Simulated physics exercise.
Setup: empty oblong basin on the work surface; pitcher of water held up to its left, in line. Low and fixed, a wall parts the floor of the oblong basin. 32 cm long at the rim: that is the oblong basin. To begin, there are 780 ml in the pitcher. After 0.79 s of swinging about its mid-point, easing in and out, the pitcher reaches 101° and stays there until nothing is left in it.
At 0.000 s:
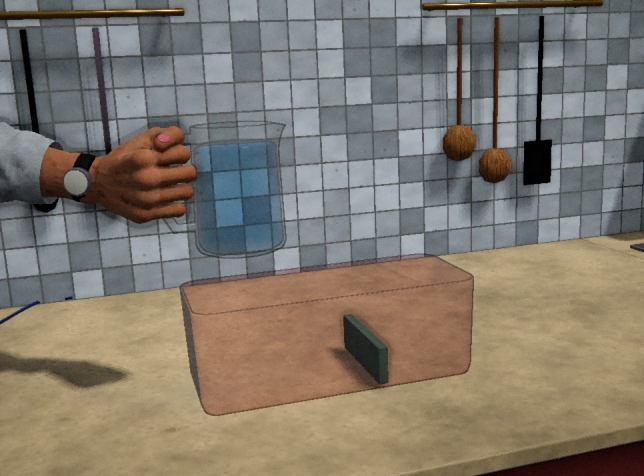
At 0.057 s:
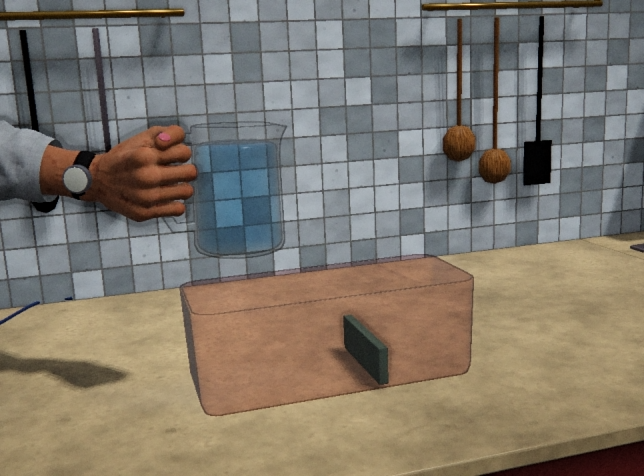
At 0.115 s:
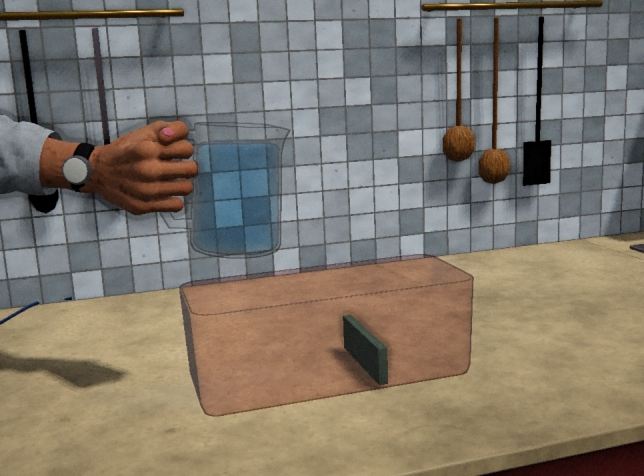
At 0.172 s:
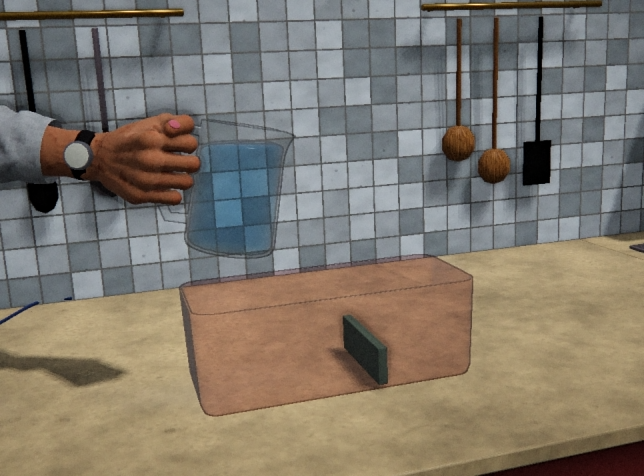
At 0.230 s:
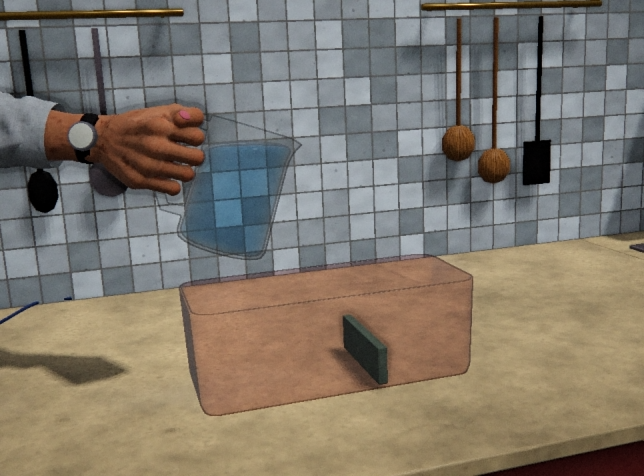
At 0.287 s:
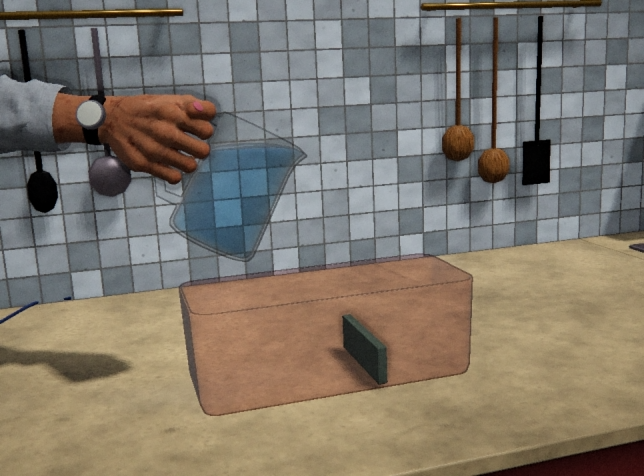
A hand wearing a watch holding a clear pitcher of blue water above an empty oblong basin, gradually tilting it rightward.
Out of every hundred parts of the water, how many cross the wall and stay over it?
About 67 in every hundred.
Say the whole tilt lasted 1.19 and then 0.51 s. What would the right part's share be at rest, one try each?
70 per cent first, 60 per cent second.
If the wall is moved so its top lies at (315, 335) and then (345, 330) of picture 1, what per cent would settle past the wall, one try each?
First 95, then 95 per cent.
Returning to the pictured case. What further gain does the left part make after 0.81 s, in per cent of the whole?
Close to 20% of the whole.
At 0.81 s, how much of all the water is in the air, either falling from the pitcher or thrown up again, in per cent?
Something like 18 per cent of the total.
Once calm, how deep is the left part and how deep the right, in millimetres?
Final reading - left some 10 mm, right some 38 mm.
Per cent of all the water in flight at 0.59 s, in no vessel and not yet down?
I'd say close to 16 per cent.
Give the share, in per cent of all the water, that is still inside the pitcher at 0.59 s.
About 76 per cent.
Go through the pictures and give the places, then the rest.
The first picture shows tilt 0°; pouring edge (285, 123); surface from (193, 147) to (275, 141); the oblong basin's rim runs from (186, 300) to (452, 266); the wall's top is at (364, 331).
The second picture shows tilt 1°; pouring edge (286, 125); surface from (194, 147) to (275, 142).
The third picture shows tilt 5°; pouring edge (290, 128); surface from (196, 146) to (277, 143).
The fourth picture shows tilt 11°; pouring edge (295, 134); surface from (199, 152) to (283, 144).
The fifth picture shows tilt 20°; pouring edge (301, 143); surface from (196, 170) to (290, 145).
The sixth picture shows tilt 29°; pouring edge (307, 155); surface from (191, 179) to (300, 148).
Then, 0.59 s in, the tilt is 86° and 76 per cent is still to pour, 1 is left of the wall and 7 right of it.
Then, 0.81 s in, the tilt is 101° and 33 per cent is still to pour, 13 is left of the wall and 37 right of it.
Then, 1.04 s in, the tilt is 101° and 10 per cent is still to pour, 20 is left of the wall and 64 right of it.
Then, 1.29 s in, the tilt is 101° and 2 per cent is still to pour, 29 is left of the wall and 67 right of it.
Finally, 32 per cent lies left of the wall, 67 right of it and 1 outside.
